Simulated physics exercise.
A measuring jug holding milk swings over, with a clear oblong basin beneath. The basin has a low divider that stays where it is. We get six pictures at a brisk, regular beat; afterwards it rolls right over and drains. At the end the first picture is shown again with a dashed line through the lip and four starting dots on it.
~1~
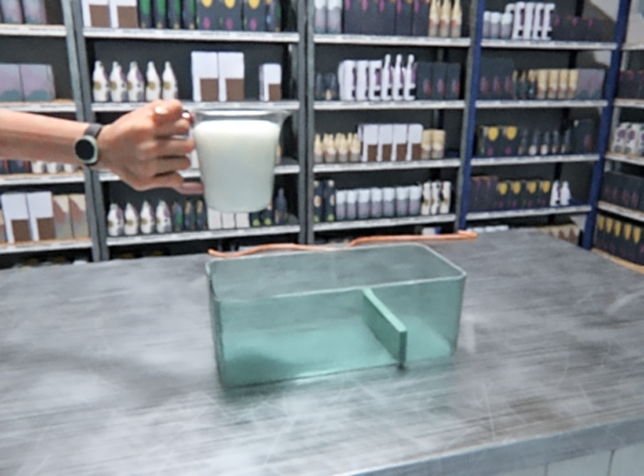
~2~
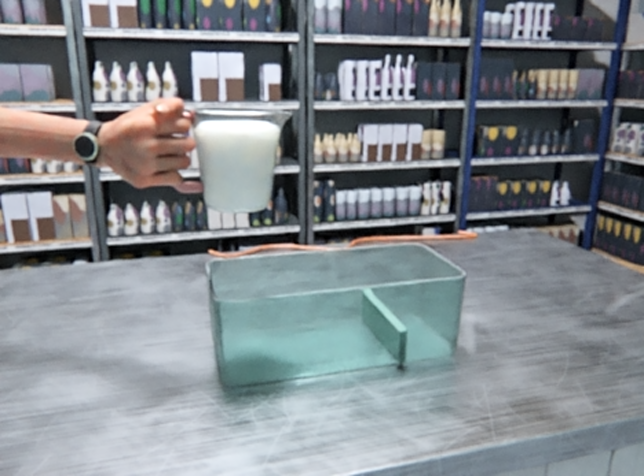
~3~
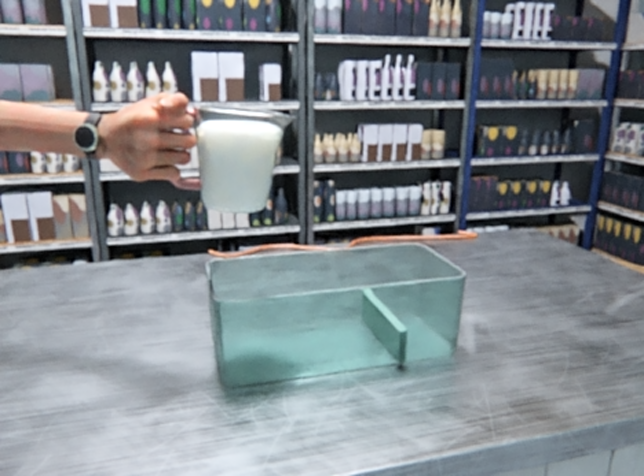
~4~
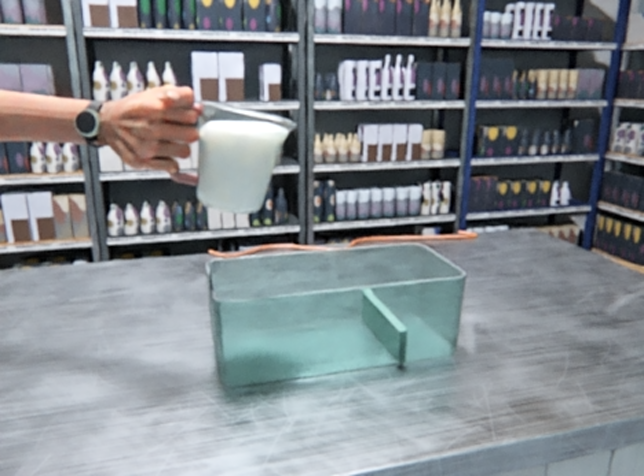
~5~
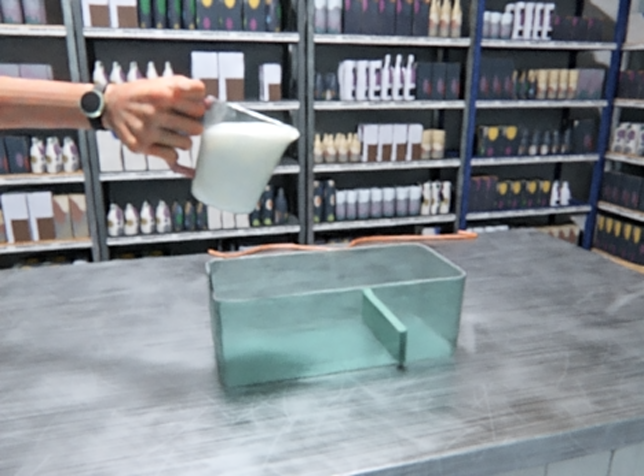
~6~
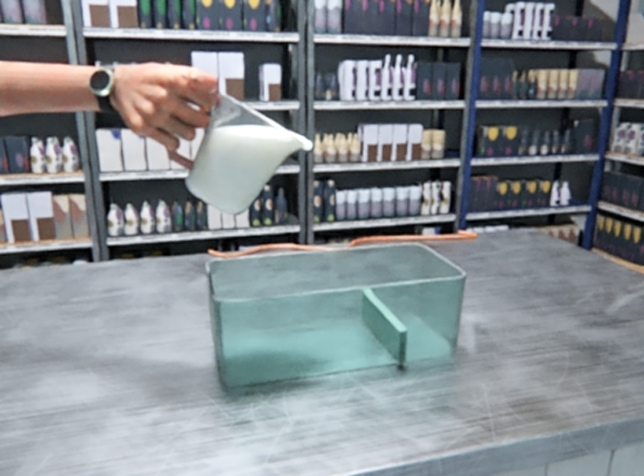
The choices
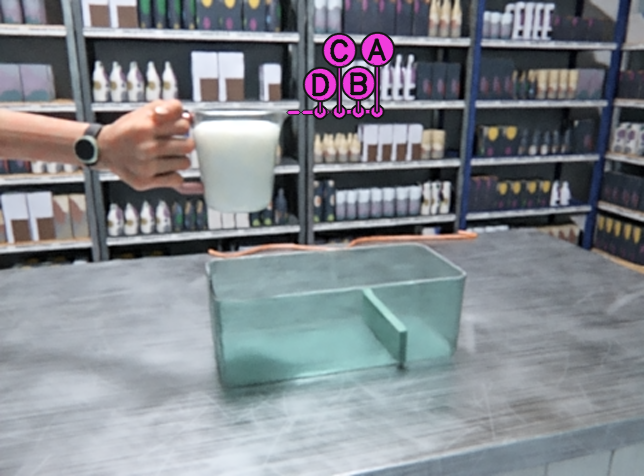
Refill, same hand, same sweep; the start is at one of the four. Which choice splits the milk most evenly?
It is C.
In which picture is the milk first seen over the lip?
Picture 6.
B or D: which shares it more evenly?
That would be B.
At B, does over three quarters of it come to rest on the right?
No, it does not.
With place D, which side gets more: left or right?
The left side.
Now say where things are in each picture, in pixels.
Upright, lip at (289, 112); basin from (220, 387) to (454, 353); top of the wall at (383, 308); nothing has left yet, in the first picture.
Upright, lip at (290, 113); nothing has left yet, in the second picture.
Tipped about 6°, lip at (293, 117); nothing has left yet, in the third picture.
Tipped about 12°, lip at (297, 124); nothing has left yet, in the fourth picture.
Tipped about 21°, lip at (301, 134); nothing has left yet, in the fifth picture.
Tipped about 31°, lip at (304, 146); milk is over the lip, down to (304, 146), in the sixth picture.
In magenta, A at (376, 111); B at (358, 111); C at (339, 112); D at (320, 112).
For place A, about 32 % ends left of the wall and 66 % right of it.
For place B, about 34 % ends left of the wall and 64 % right of it; 3 % is lost outside.
For place C, about 53 % ends left of the wall and 46 % right of it.
For place D, about 84 % ends left of the wall and 13 % right of it; 3 % is lost outside.
